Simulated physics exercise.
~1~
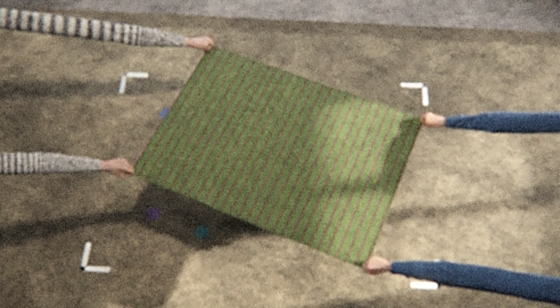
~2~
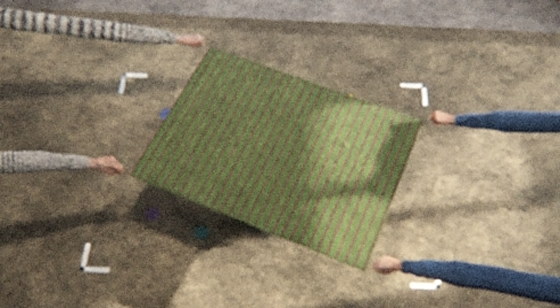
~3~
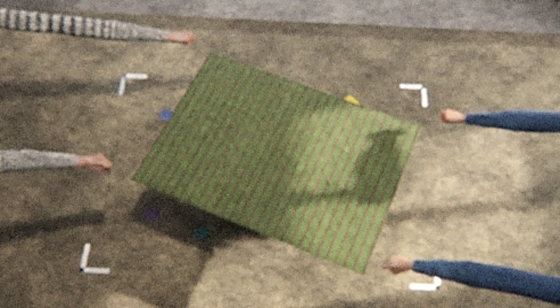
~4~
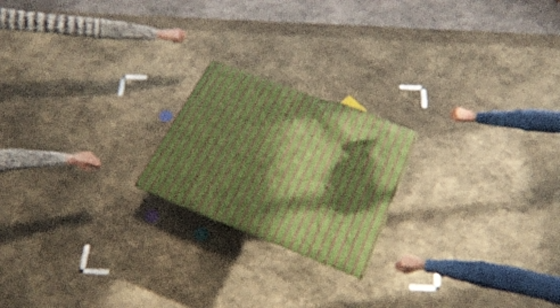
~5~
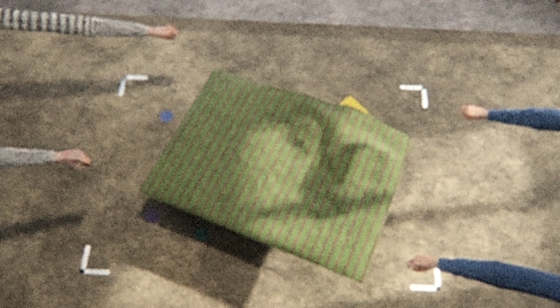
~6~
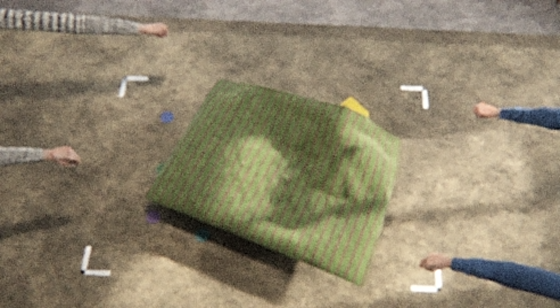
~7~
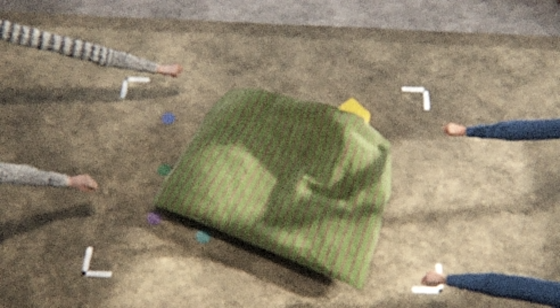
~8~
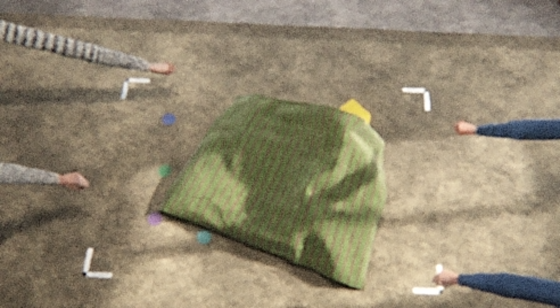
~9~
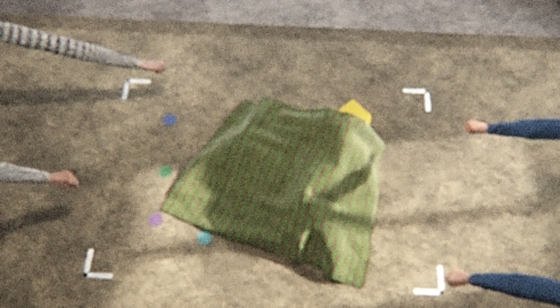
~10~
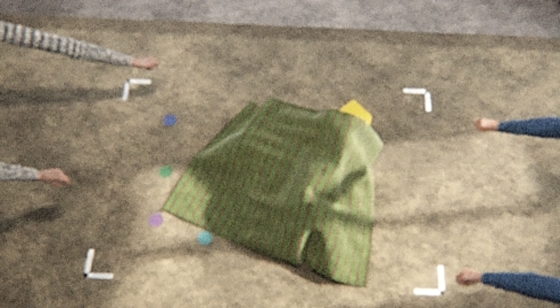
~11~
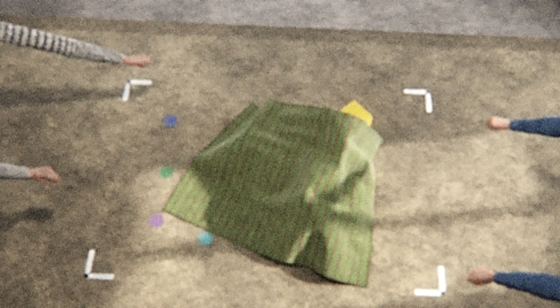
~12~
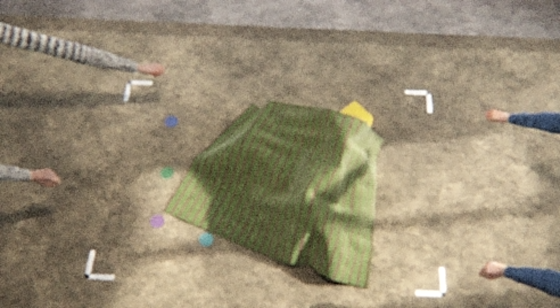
We see two pairs of arms holding a green sheet level above a bare floor and letting go, and it sinks and crumples over hidden upright shapes, ending draped and creased, with blue, green, purple and teal discs uncovered at its left.
